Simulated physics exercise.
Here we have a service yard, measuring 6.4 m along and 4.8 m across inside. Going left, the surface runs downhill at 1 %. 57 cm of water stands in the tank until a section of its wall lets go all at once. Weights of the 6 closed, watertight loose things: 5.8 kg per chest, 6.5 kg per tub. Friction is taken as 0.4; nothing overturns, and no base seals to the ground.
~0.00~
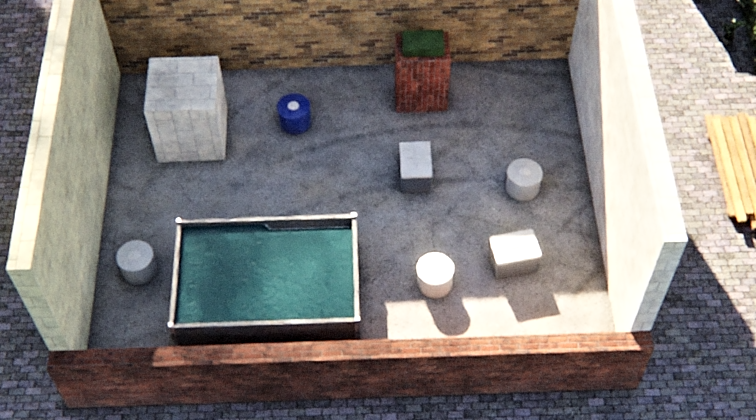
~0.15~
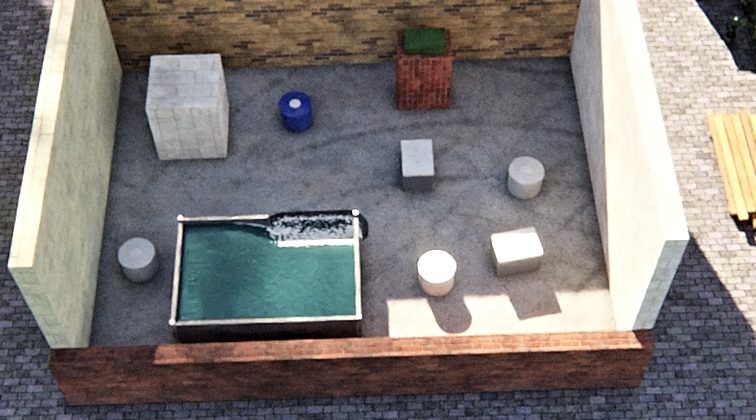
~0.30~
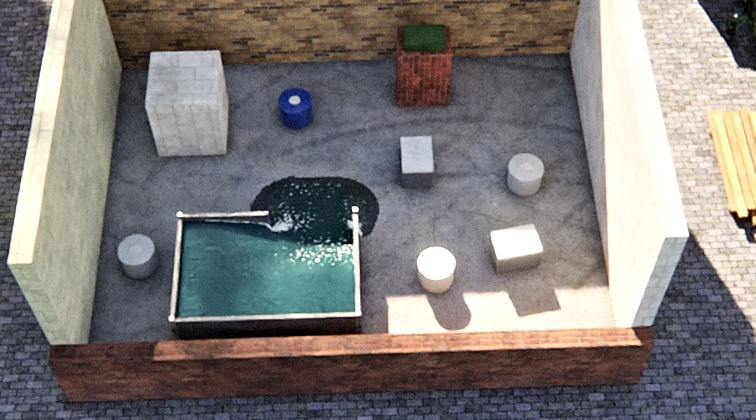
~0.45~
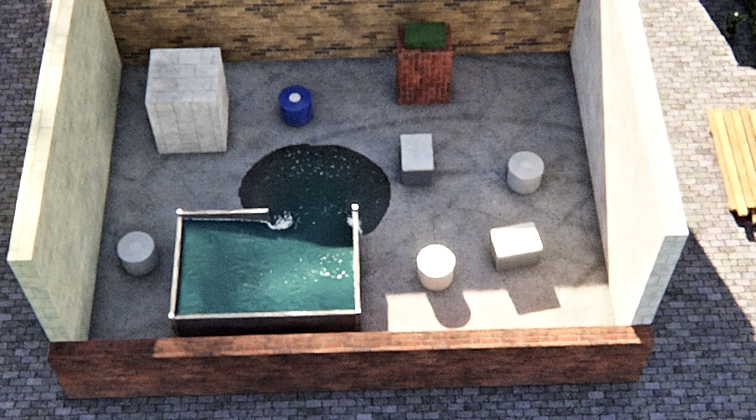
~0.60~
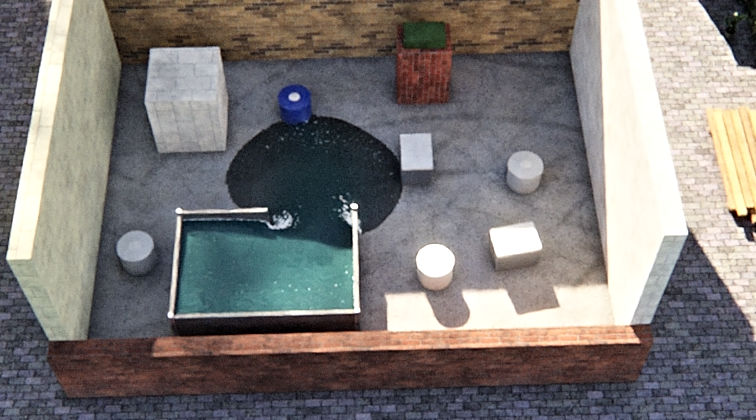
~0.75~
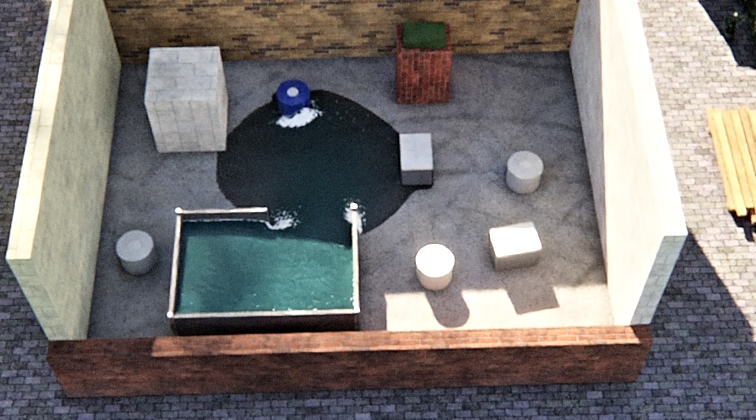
At first, green water sits inside a rectangular tank in a walled yard scattered with blocks and drums. Water then pours through a gap in the tank's back wall and spreads across the ground in a widening dark pool, reaching the blue tub, which shifts slightly amid white foam.
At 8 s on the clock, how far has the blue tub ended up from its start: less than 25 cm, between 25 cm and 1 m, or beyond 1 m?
It moves a long way.
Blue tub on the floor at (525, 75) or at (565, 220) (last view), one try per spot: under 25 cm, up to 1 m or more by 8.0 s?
I'd expect that it gets borne away first and gets borne away second.
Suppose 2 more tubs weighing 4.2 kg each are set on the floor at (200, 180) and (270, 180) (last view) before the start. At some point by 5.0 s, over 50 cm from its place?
One by one: Within it, then beyond it.
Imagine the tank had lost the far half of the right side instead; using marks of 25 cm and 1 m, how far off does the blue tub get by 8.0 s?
What happens next is that the blue tub does not really budge.
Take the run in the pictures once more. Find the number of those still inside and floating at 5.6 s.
At that moment it comes to 2.
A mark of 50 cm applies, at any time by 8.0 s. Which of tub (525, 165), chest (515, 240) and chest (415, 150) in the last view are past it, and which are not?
Taking them in order: Exceeded, exceeded and exceeded.
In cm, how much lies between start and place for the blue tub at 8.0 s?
Close to 350 cm by then.
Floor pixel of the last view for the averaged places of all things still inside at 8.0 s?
That lands at roughly (362, 305).
After 1.6 s the blue tub is near (270, 52), 0.8 m from its start, afloat; 1 afloat.
After 3.6 s the blue tub is near (157, 58), 2.0 m from its start, afloat; 1 afloat.
After 5.6 s the blue tub is near (136, 156), 2.3 m from its start, afloat; 2 afloat.
After 8.0 s the blue tub is near (143, 297), 3.5 m from its start, afloat; 4 afloat.
